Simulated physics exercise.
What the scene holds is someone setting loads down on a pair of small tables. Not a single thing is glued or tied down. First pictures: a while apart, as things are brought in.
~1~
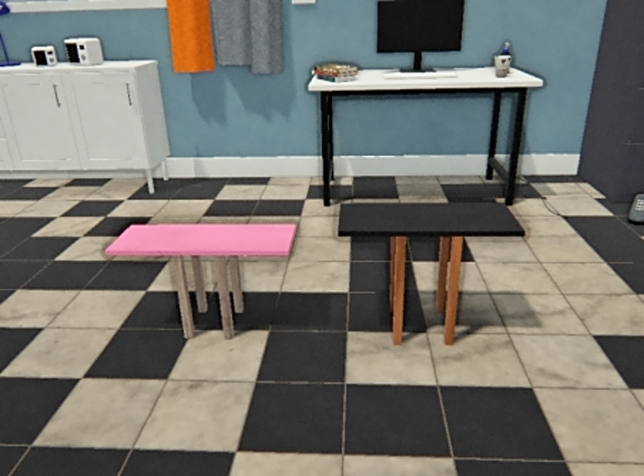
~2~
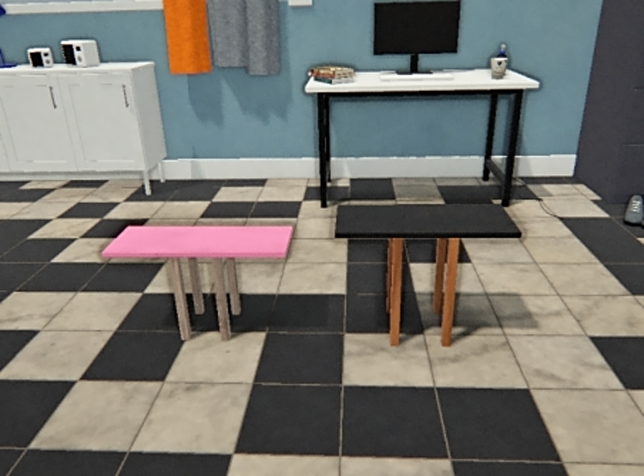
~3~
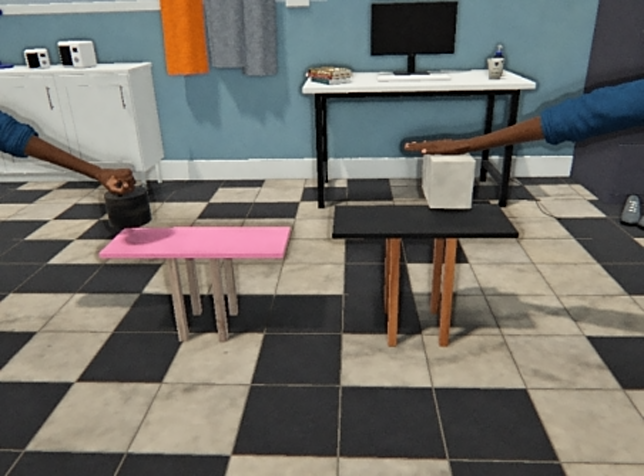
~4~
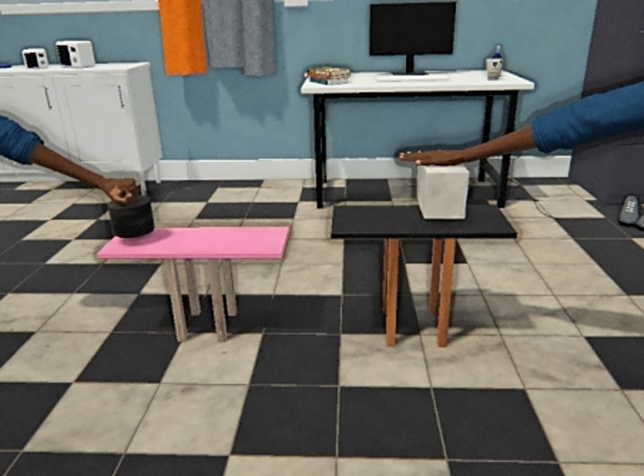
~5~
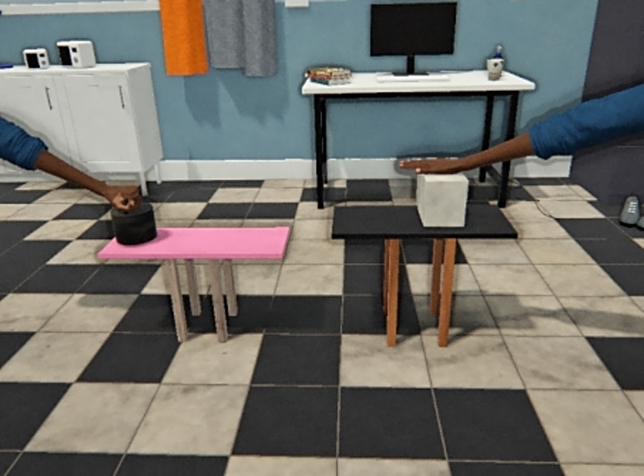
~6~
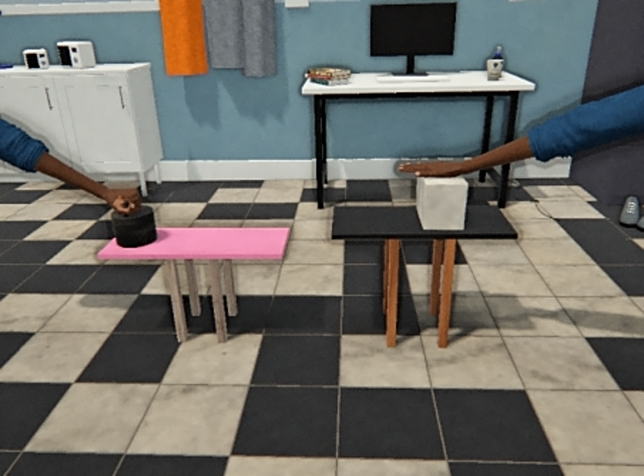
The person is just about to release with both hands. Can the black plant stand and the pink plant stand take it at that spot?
The black plant stand stays upright, the pink plant stand topples.
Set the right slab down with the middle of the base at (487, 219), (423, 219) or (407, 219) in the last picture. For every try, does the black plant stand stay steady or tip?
First try it tips over; second try it remains standing; third try it remains standing.
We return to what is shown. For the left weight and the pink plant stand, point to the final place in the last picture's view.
The left weight around (19, 314); the pink plant stand around (113, 264).
Then, 0.42 s past the last view, black plant stand at rest near (419, 222); pink plant stand leaning 25° off how it started near (155, 242).
Then, 0.58 s past the last view, black plant stand at rest near (419, 222); pink plant stand leaning 58° off how it started near (111, 263).
Finally, the black plant stand holds firm, near (419, 222); the pink plant stand overbalances, near (113, 264).
